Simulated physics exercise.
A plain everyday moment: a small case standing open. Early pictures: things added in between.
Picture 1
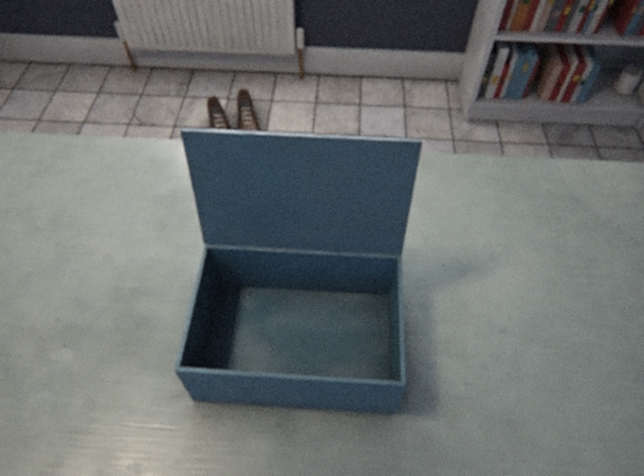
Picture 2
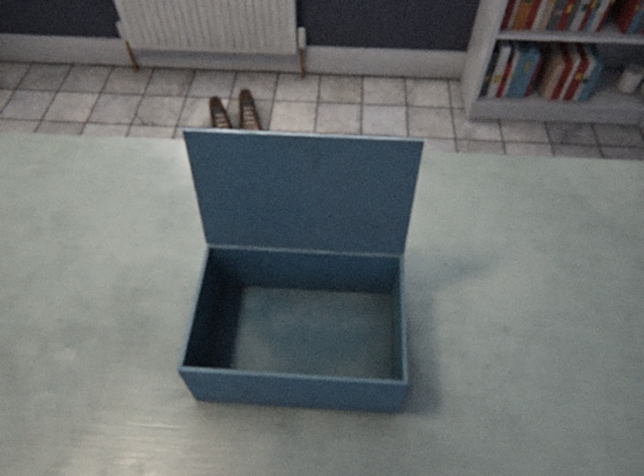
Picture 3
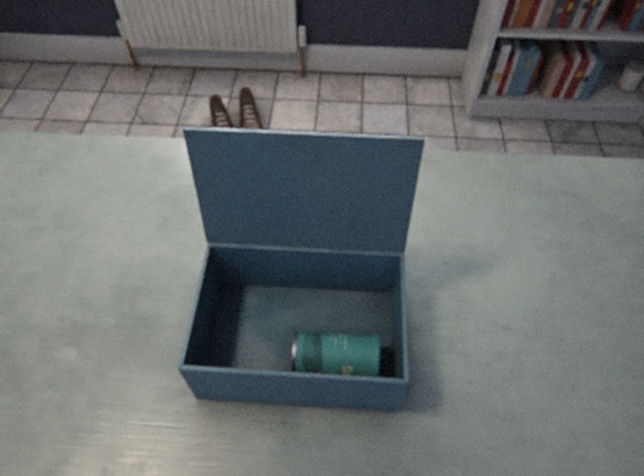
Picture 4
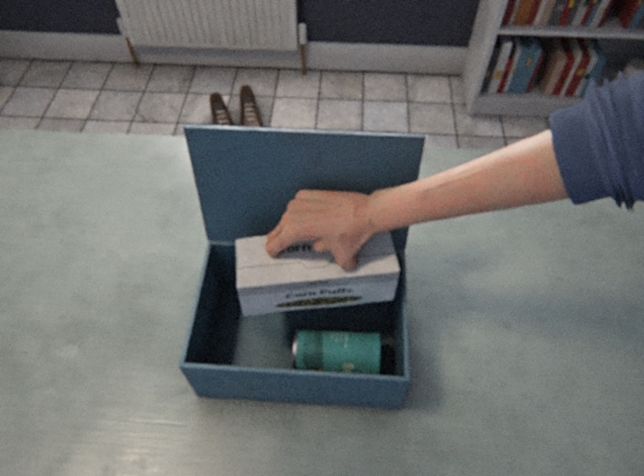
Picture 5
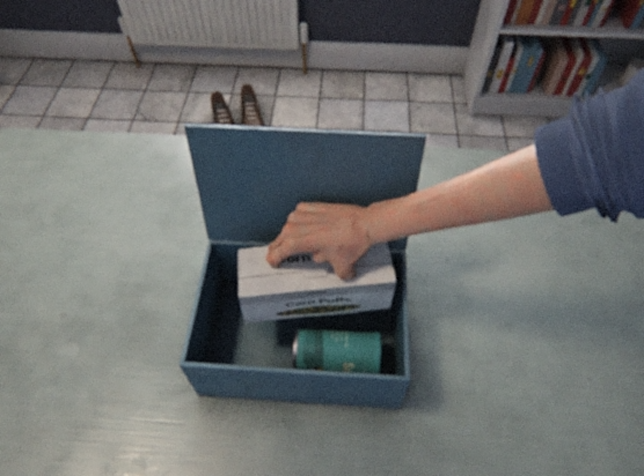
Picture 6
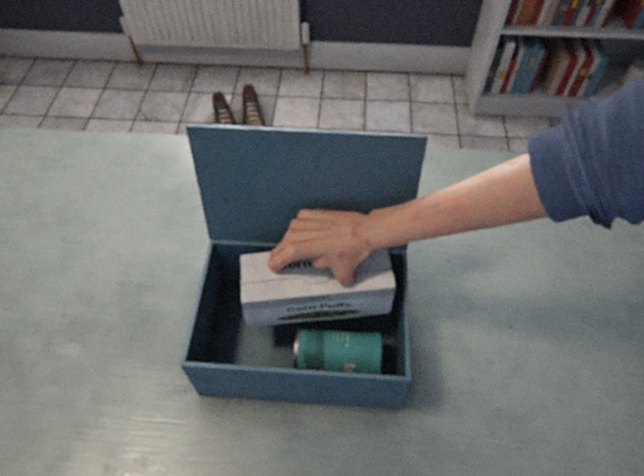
Hand lowering a white carton into an open blue box on a table, behind a turquoise tin that appeared inside earlier.
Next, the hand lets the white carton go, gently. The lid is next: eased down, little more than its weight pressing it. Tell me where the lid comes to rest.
Down on the rim.
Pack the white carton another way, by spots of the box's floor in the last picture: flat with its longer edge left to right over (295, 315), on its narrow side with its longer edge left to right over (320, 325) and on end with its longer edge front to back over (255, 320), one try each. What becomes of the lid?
Shut; shut; open.
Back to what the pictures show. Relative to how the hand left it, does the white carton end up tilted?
Result: It remains as it was set.
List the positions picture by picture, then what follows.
The last thing is not in view yet, in the first frame.
The last thing is not in view yet, in the second frame.
The last thing is not in view yet; turquoise tin (336, 357), in the third frame.
On its way; white carton (316, 270); turquoise tin (336, 354), in the fourth frame.
On its way; white carton (315, 279); turquoise tin (337, 354), in the fifth frame.
Put in, still held; white carton (317, 285); turquoise tin (338, 354), in the sixth frame.
Then, 1.30 s past the last view, lid 82° above the rim; white carton displaced a little near (318, 302); turquoise tin displaced a little.
Then, 1.80 s past the last view, lid 32° above the rim; white carton displaced a little near (318, 302); turquoise tin displaced a little.
Finally, lid shut; moved from the start, white carton; turquoise tin still in place. Final places as the last picture's camera would see them, white carton near (318, 302).
